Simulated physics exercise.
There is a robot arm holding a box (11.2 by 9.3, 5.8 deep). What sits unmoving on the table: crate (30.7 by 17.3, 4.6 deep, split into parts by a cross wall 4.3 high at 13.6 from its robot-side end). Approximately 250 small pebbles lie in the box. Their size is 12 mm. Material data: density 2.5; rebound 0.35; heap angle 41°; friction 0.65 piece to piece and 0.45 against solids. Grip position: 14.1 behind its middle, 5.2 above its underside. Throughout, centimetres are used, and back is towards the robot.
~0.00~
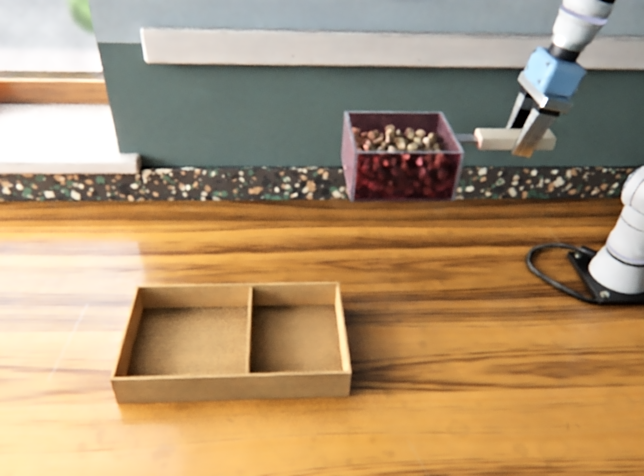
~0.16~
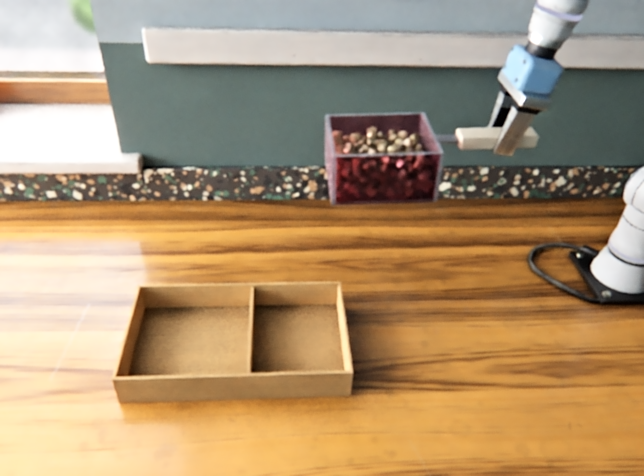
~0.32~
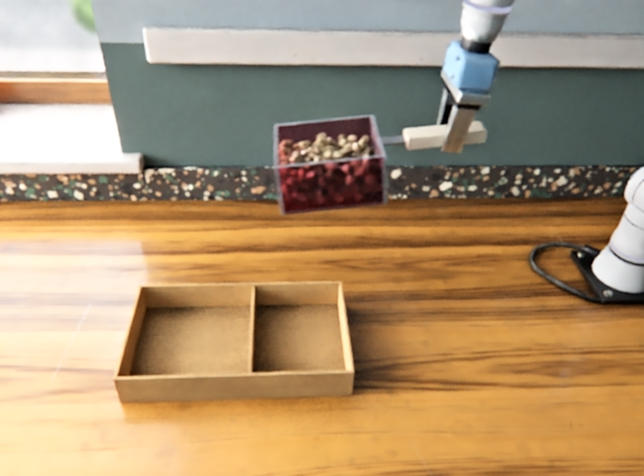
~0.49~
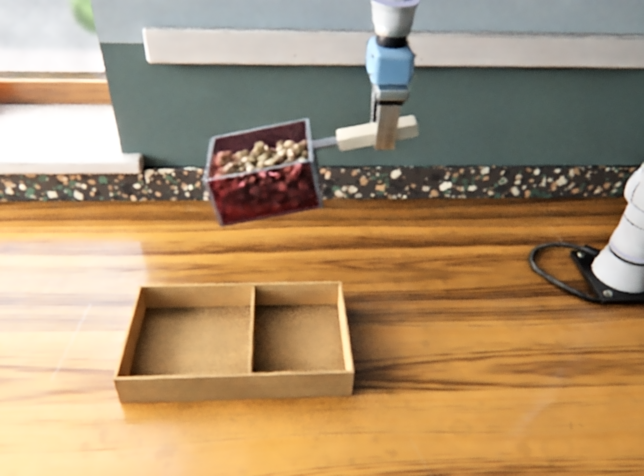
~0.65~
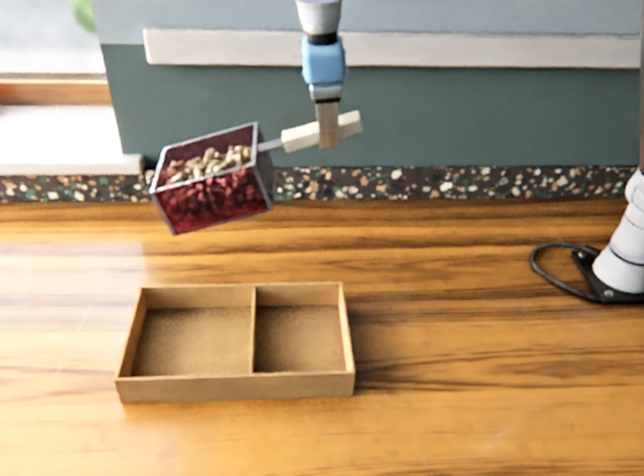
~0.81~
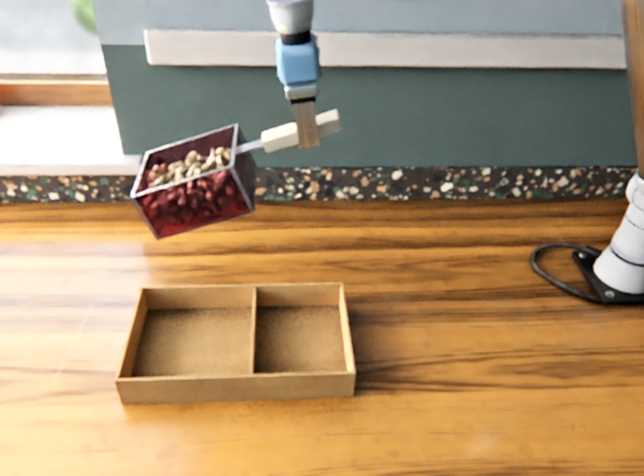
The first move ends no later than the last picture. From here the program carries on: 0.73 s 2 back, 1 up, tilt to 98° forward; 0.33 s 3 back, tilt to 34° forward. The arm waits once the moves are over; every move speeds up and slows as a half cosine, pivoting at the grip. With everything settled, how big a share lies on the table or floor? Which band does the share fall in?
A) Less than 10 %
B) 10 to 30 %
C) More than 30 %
Less than 10 % (A).
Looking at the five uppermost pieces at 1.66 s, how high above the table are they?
Some 26 cm.
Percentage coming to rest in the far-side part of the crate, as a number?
The share comes to around 0 per cent.
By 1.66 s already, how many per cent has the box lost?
Roughly 20 per cent by then.
After 1.23 s, tilted 68° forward, highest piece 28 above the table; 248 in the box.
After 1.66 s, tilted 80° forward, highest piece 27 above the table; 194 in the box, 51 in the robot-side part, 3 in flight or on a rim.
After 2.07 s, tilted 34° forward, highest piece 29 above the table; 190 in the box, 53 in the robot-side part, 3 in the far-side part, 1 on the table or floor, 1 in flight or on a rim.
After 3.12 s, tilted 34° forward, highest piece 29 above the table; 190 in the box, 53 in the robot-side part, 4 in the far-side part, 1 on the table or floor.
In the end, 190 in the box, 53 in the robot-side part, 4 in the far-side part, 1 on the table or floor. That is 0 % on the table or floor.
